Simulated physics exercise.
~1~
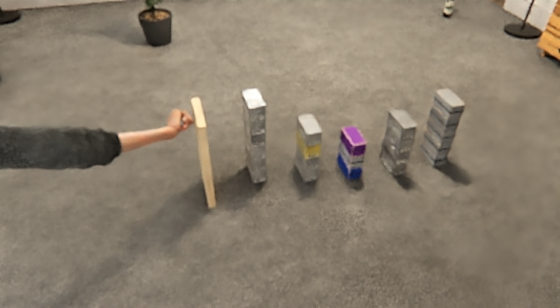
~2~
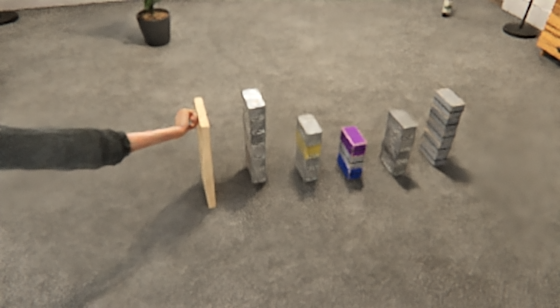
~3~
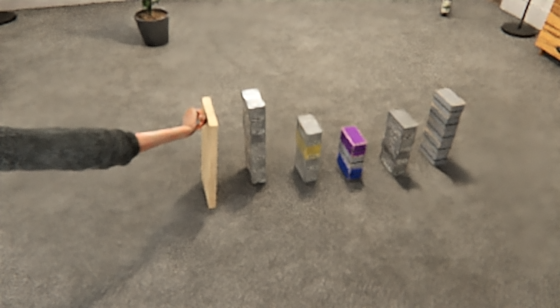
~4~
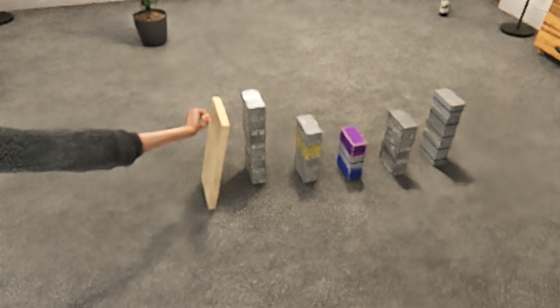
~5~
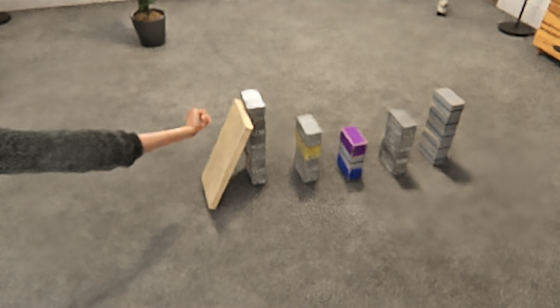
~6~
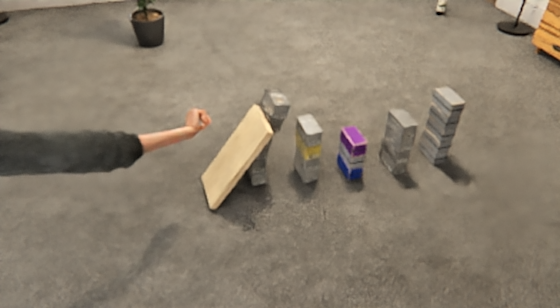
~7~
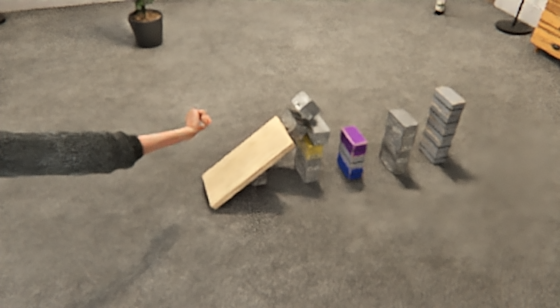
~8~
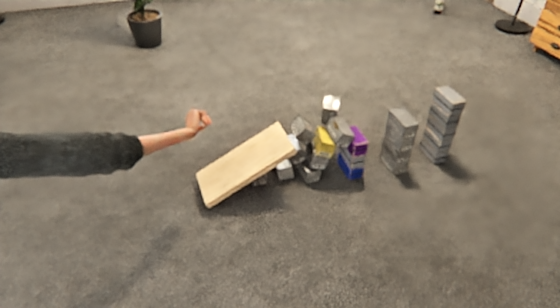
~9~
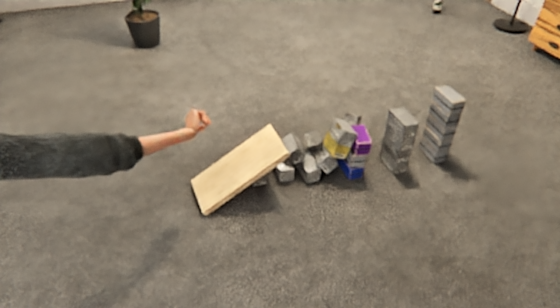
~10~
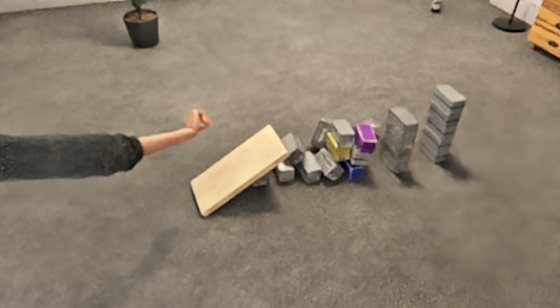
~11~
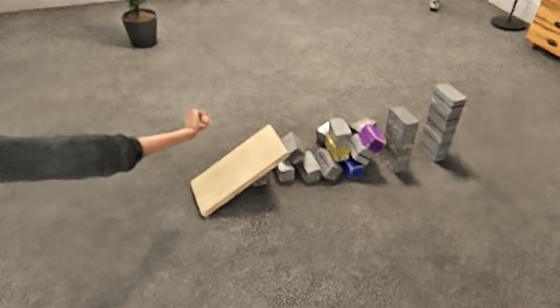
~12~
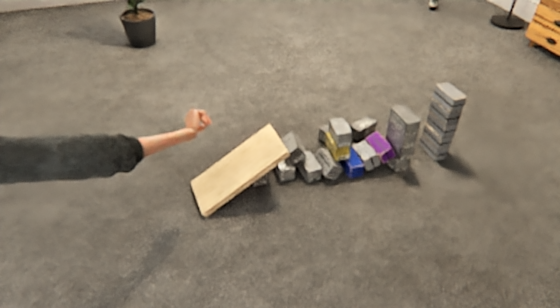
A hand tips a wooden board rightward, toppling three block stacks while two gray ones stand.
